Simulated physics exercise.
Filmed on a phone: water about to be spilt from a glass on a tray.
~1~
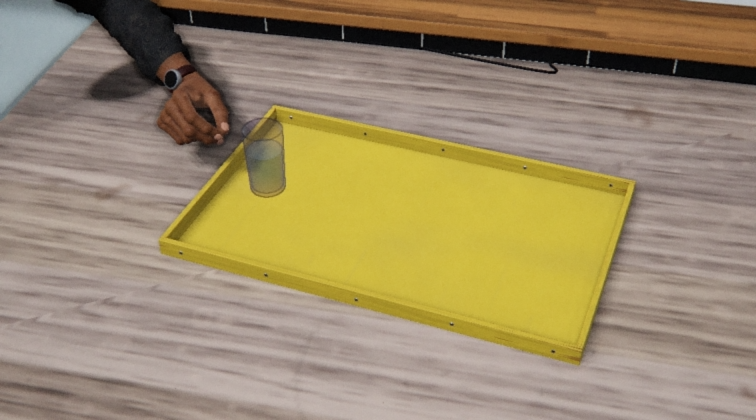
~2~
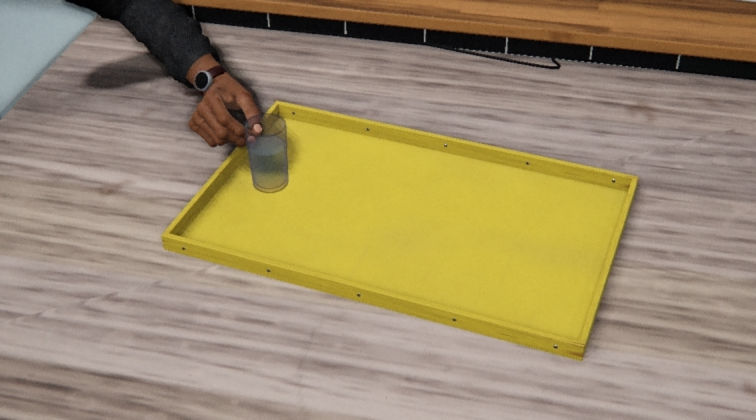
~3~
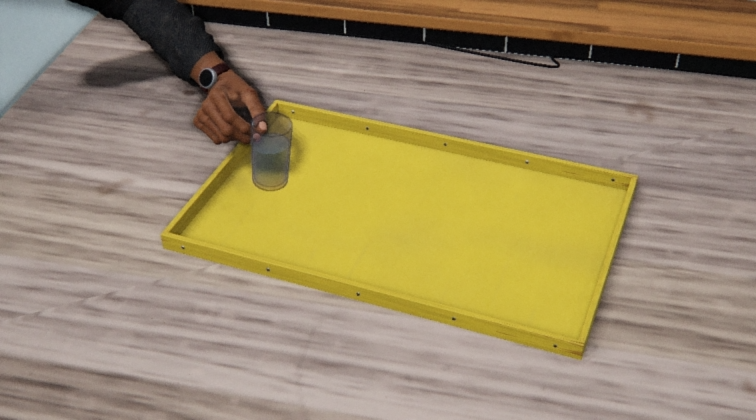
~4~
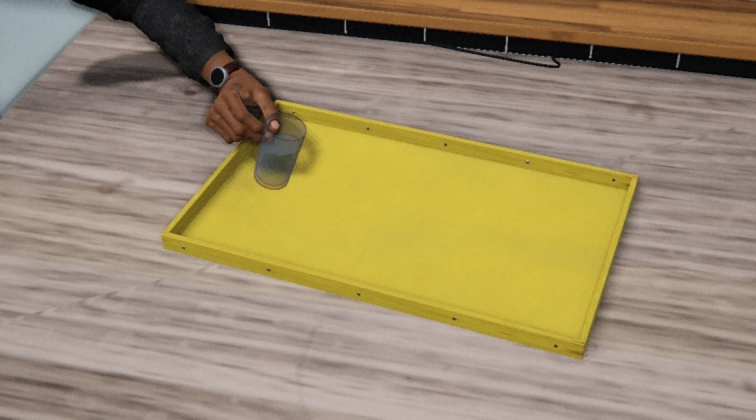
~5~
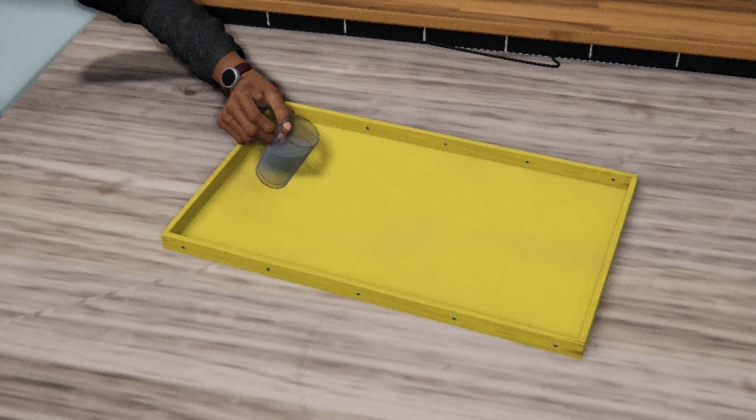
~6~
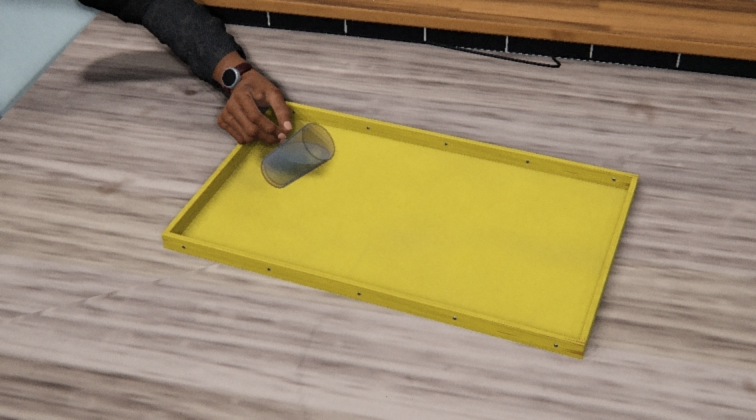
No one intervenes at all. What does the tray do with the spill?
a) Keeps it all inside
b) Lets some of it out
Answer: A.
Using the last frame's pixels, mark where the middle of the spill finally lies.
Near (505, 237).
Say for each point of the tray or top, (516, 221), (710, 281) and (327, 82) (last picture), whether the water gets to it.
The first spot ends up inside the spill, the second outside the spill, and the third outside the spill.
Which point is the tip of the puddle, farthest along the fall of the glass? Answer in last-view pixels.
At about (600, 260).
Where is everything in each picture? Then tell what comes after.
In the first picture, it stands upright; glass (265, 157) about two thirds full; tray (377, 292).
The second picture shows pushed off balance; glass about two thirds full, surface at (267, 146).
The third picture shows pushed off balance; glass (271, 151) about two thirds full.
The fourth picture shows pushed off balance; glass about two thirds full, surface at (281, 145); tray (379, 287).
The fifth picture shows pushed off balance; glass (286, 152) tipped 30°.
In the sixth picture, it is falling; glass (298, 156) tipped 45°.
Shortly, the glass lies in the tray; the puddle covers about as much as a plate; none is outside.
Then, the puddle covers about as much as a tray; none is outside.
At the finish, the puddle covers about as much as a tray; none is outside.
